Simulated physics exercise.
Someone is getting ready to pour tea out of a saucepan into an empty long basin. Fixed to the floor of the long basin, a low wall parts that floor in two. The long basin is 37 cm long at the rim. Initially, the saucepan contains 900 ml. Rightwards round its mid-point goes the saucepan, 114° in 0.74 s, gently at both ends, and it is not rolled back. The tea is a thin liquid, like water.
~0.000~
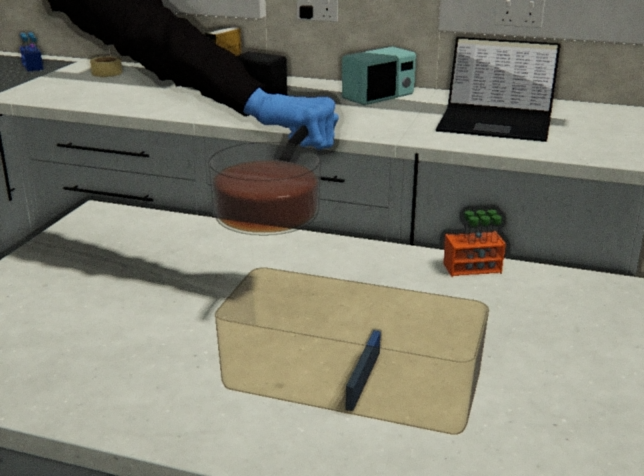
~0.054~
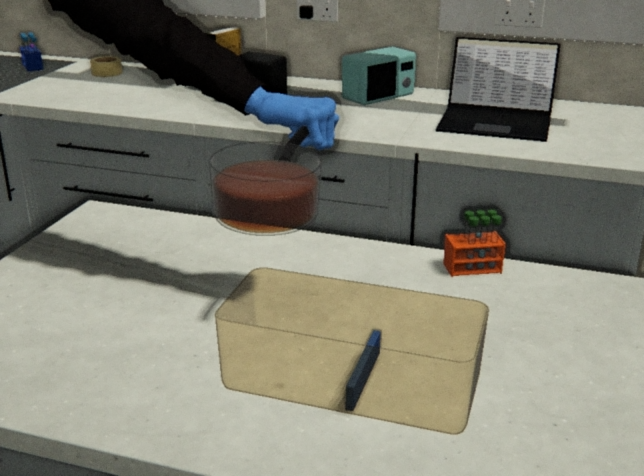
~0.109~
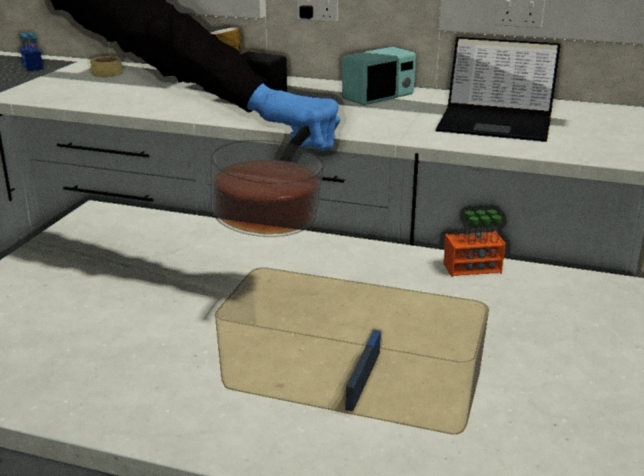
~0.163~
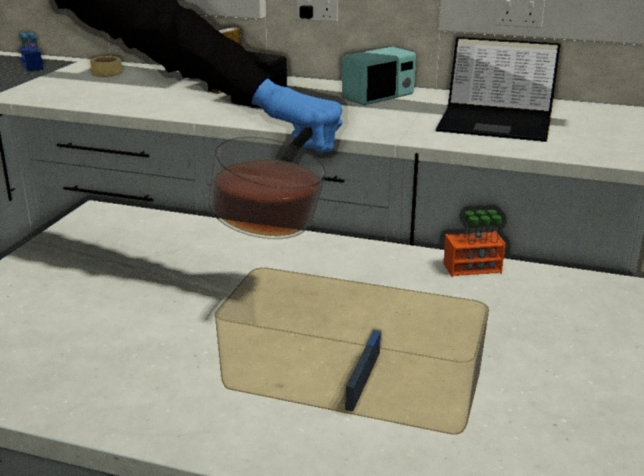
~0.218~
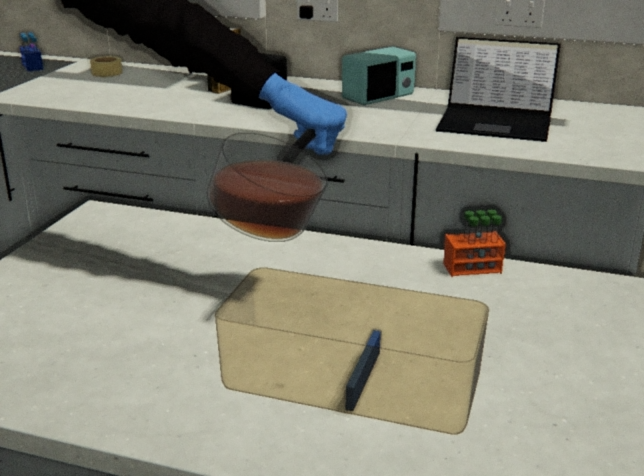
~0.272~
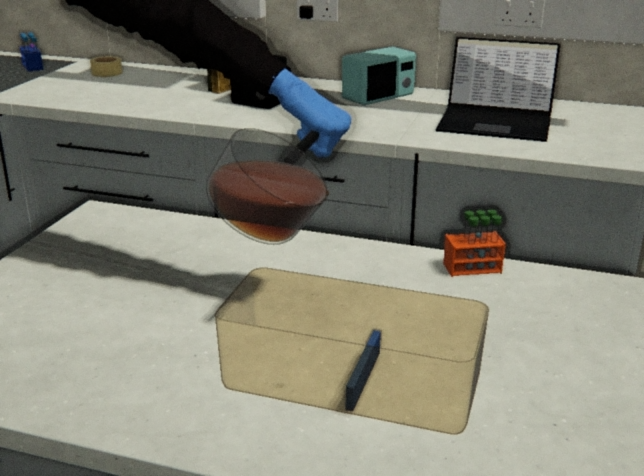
A blue-gloved hand on a dark-sleeved arm holds a clear round saucepan of reddish-brown tea above a pale counter in a kitchen-like lab, seen from slightly above by a still camera. Below sits an empty, see-through tan basin with a low dark-blue divider, near an orange rack with green tops, while a teal appliance and open laptop stand behind. The hand gradually tilts the saucepan rightwards, slowly at first, and the tea shifts towards its right rim.
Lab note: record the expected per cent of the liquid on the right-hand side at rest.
Expected right-hand share: 32 per cent.
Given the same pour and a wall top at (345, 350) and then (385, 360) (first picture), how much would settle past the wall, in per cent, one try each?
I'd say 65 percent on the first go, 10 percent on the next.
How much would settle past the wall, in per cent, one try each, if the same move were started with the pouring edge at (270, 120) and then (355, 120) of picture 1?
Near 15 in a hundred on the first go and near 75 in a hundred on the second.
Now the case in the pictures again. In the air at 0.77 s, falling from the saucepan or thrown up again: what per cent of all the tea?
Roughly 9 %.
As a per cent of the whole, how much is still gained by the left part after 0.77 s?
It comes to about 10 per cent.
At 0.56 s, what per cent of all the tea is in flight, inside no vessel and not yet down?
Roughly 48 percent.
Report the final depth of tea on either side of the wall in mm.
Left part: About 20 mm; right part: About 12 mm.
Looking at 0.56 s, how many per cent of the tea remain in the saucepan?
Roughly 28 %.
By 0.56 s the tilt is 98° and 27 per cent is still to pour, 10 is left of the wall and 14 right of it.
By 0.77 s the tilt is 114° and 4 per cent is still to pour, 56 is left of the wall and 32 right of it.
By 1.00 s the tilt is 114° and 0 per cent is still to pour, 64 is left of the wall and 32 right of it.
By 1.24 s the tilt is 114° and 0 per cent is still to pour, 65 is left of the wall and 32 right of it.
At rest 65 per cent lies left of the wall, 32 right of it and 3 outside.
